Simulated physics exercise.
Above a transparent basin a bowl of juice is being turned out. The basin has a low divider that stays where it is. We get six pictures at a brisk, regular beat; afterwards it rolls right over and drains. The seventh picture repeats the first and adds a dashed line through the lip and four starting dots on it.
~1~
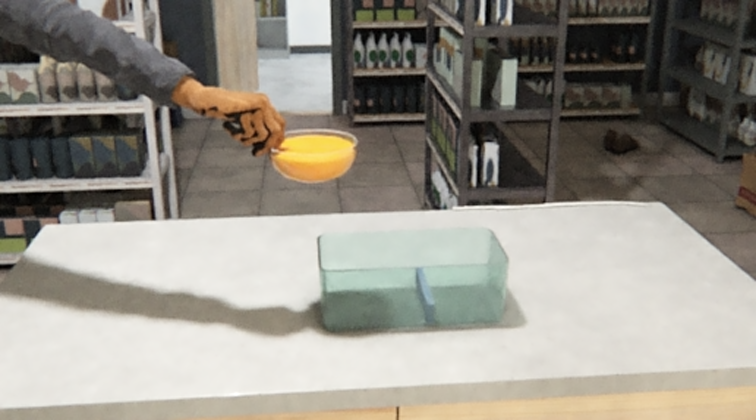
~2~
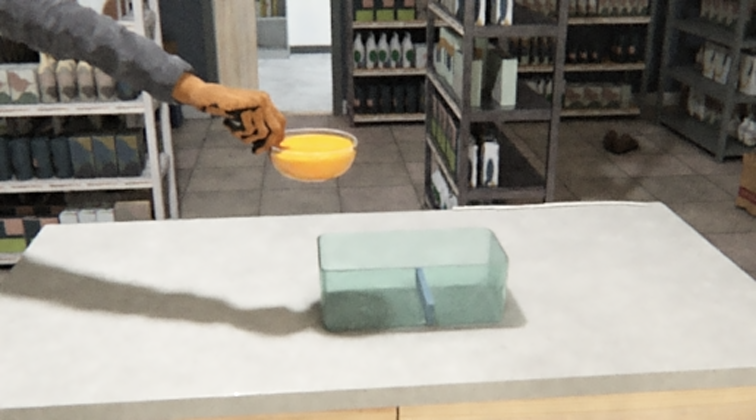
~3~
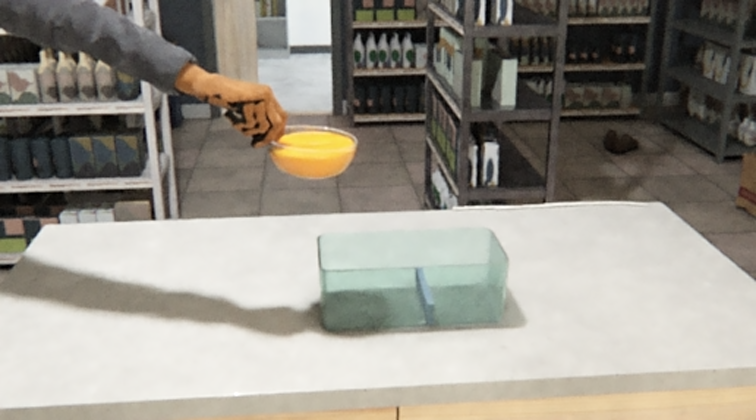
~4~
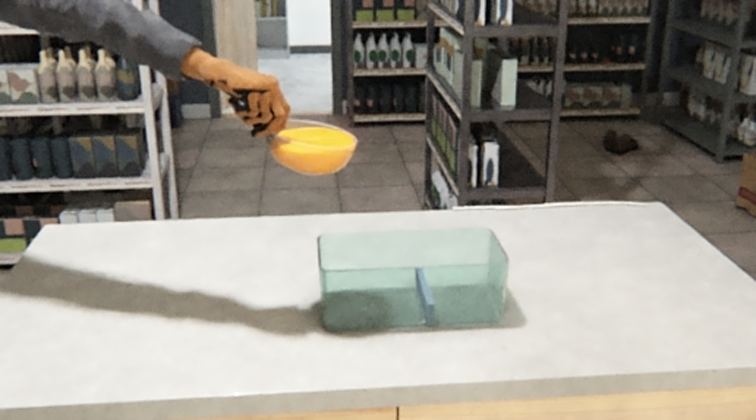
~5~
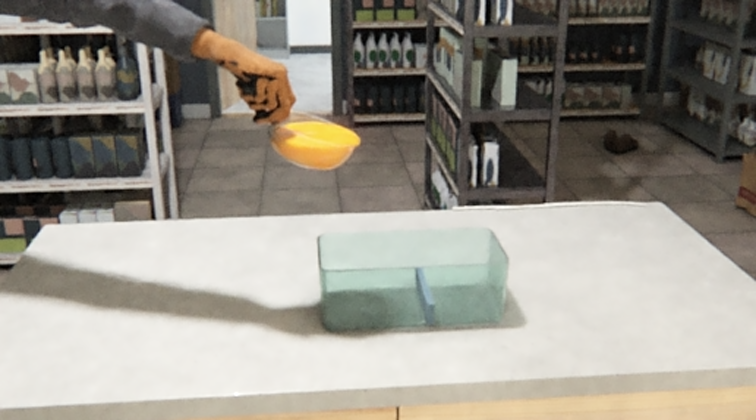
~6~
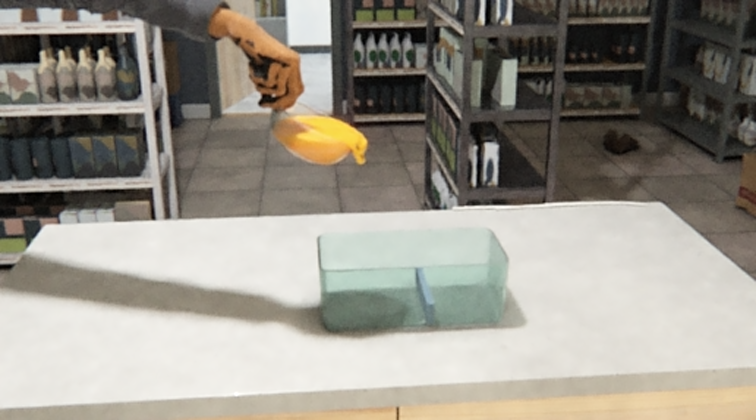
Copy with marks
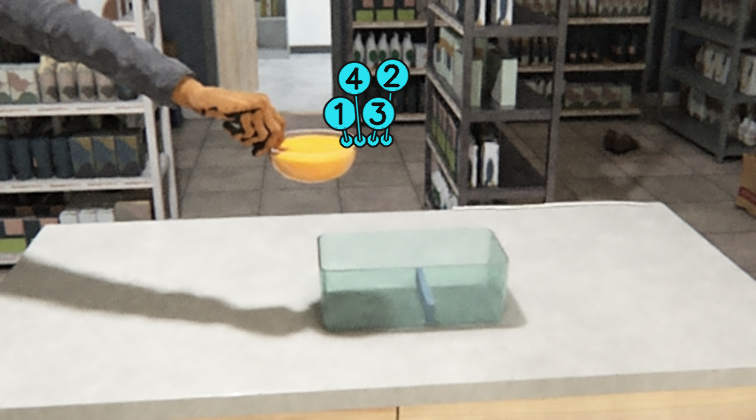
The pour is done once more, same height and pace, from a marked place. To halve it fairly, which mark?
Go for 1.
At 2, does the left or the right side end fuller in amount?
The right side.
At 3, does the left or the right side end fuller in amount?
More ends on the right.
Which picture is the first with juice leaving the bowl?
Picture 5.
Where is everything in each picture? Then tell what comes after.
The first frame shows upright, lip at (355, 140); basin from (323, 328) to (503, 319); top of the wall at (425, 284); nothing has left yet.
The second frame shows upright, lip at (355, 140); nothing has left yet.
The third frame shows tipped about 5°, lip at (355, 140); nothing has left yet.
The fourth frame shows tipped about 11°, lip at (355, 140); nothing has left yet.
The fifth frame shows tipped about 20°, lip at (355, 140); juice is over the lip, down to (355, 140).
The sixth frame shows tipped about 29°, lip at (355, 140); juice is over the lip, down to (361, 160).
In cyan, 1 at (346, 140); 2 at (386, 139); 3 at (373, 140); 4 at (359, 140).
If 1 is chosen, about 48 % ends left of the wall and 49 % right of it; 3 % is lost outside.
If 2 is chosen, about 11 % ends left of the wall and 87 % right of it.
If 3 is chosen, about 16 % ends left of the wall and 81 % right of it.
If 4 is chosen, about 27 % ends left of the wall and 71 % right of it.
